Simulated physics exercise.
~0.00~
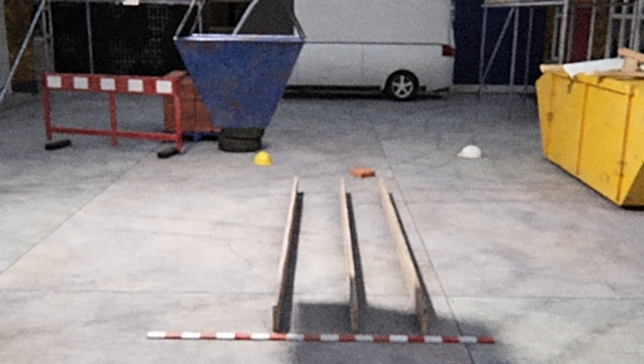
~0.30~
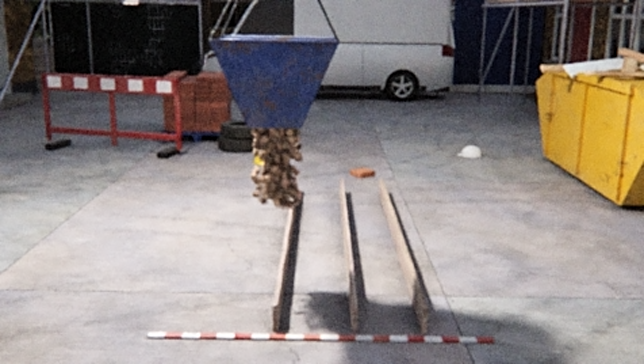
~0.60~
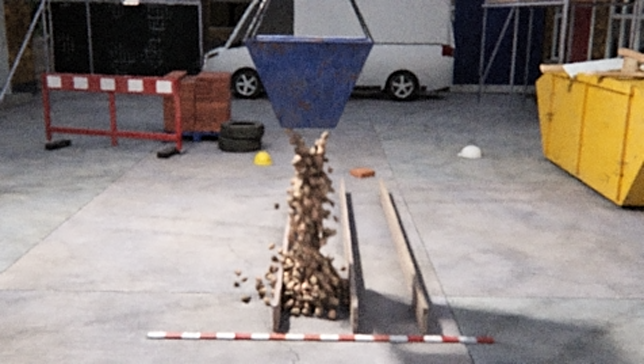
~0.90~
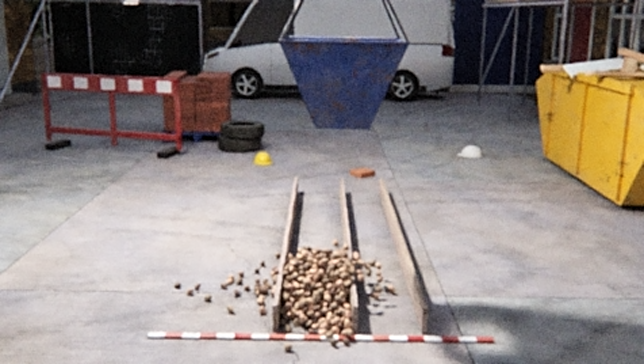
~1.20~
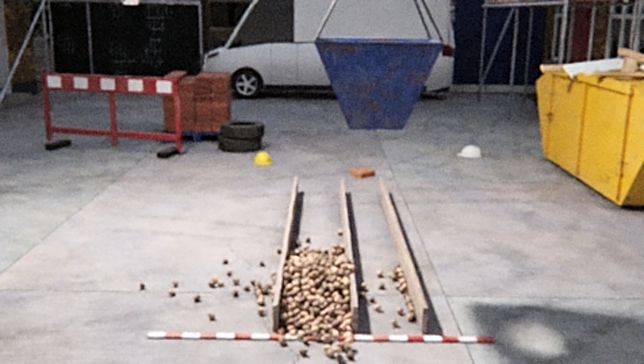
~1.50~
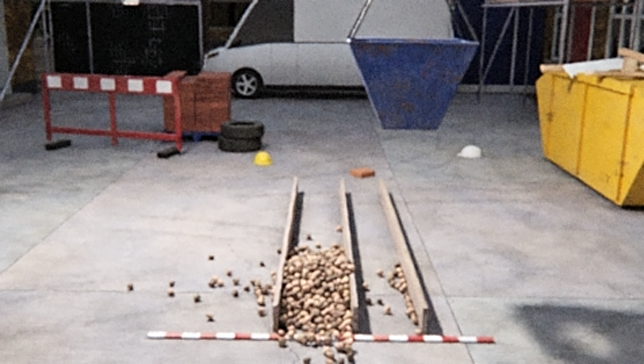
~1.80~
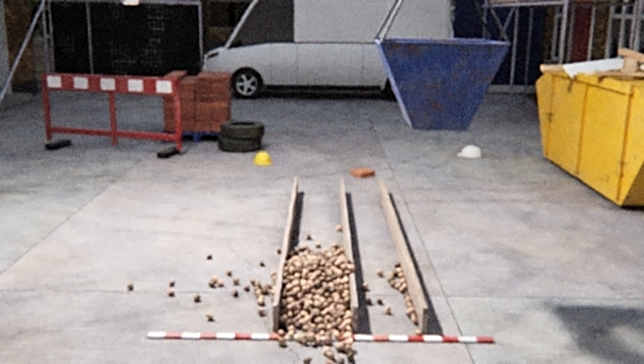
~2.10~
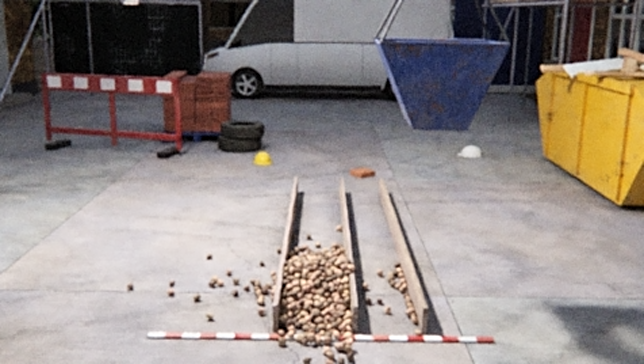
A paved yard is seen from a raised, still viewpoint, with a pale van and scaffolding behind, a red and white barrier at left and a yellow skip at right. Three boards lie lengthwise on the ground, forming two bays behind a red and white striped staff. A blue skip hanging at left moves steadily right and pours brown rounded stones from its base. They drop into the left bay and pile up, some scattering left and a few reaching the right bay. The emptied skip continues right, then stops, leaving most stones heaped in the left bay.
